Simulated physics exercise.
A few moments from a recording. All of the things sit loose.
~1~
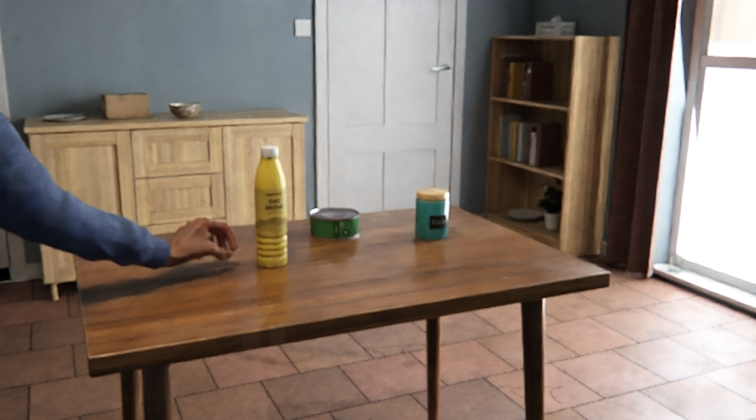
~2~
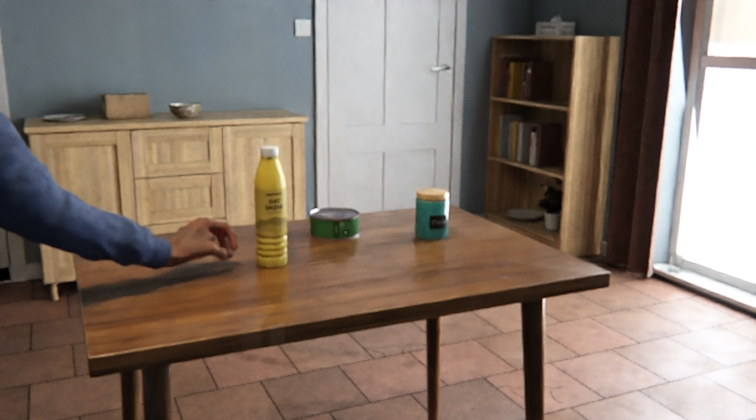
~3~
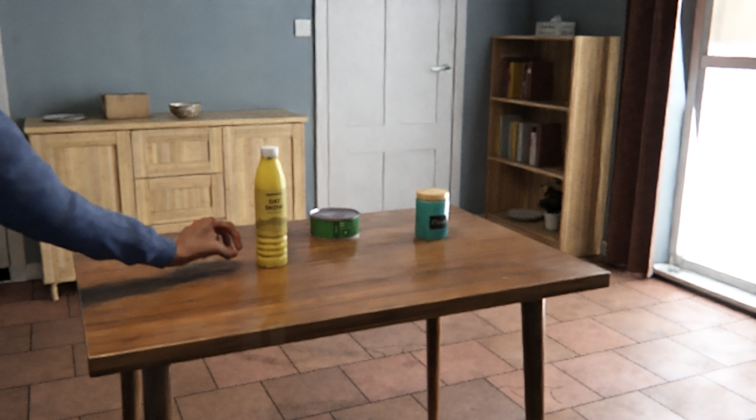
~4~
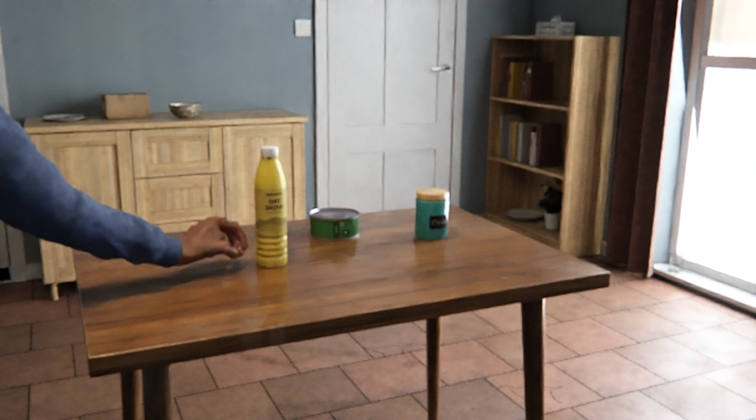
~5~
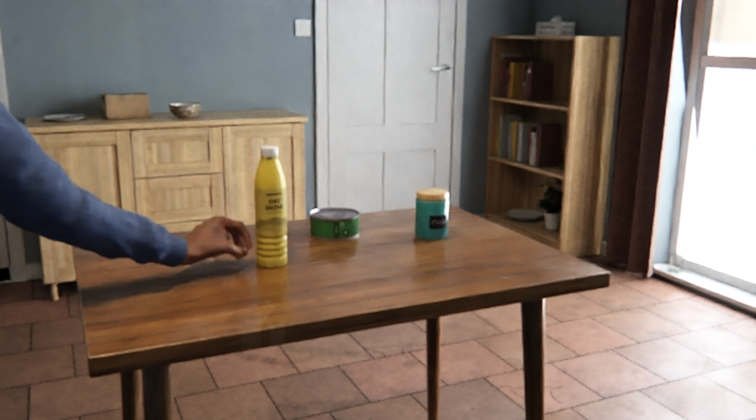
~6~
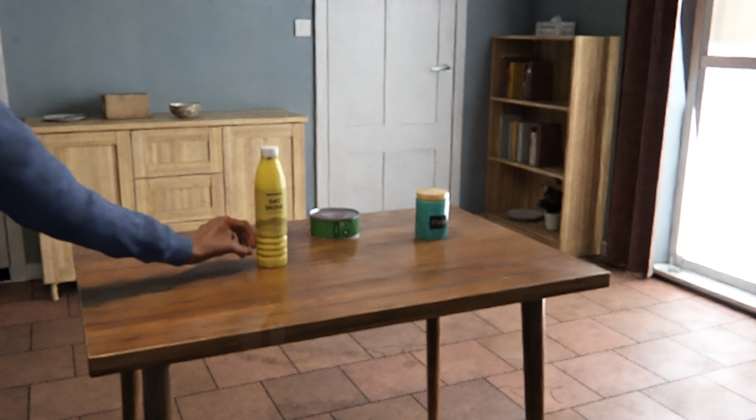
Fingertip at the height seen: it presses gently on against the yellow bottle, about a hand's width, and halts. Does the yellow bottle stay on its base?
It will stay on its base.
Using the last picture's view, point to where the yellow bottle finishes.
Looks like it settles somewhere around (326, 201).
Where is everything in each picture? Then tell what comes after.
In the first picture, yellow bottle (271, 207).
In the second picture, yellow bottle (271, 207).
In the third picture, yellow bottle (271, 207).
In the fourth picture, yellow bottle (271, 207).
In the fifth picture, yellow bottle (271, 207).
In the sixth picture, yellow bottle (271, 207).
Then, 0.60 s later than the last frame, yellow bottle moved about its own width near (291, 205).
Then, 1.20 s later than the last frame, yellow bottle moved about its own width near (314, 203).
When it is over, moved from the start, yellow bottle. End places, in pixels of the last picture, yellow bottle near (326, 202).
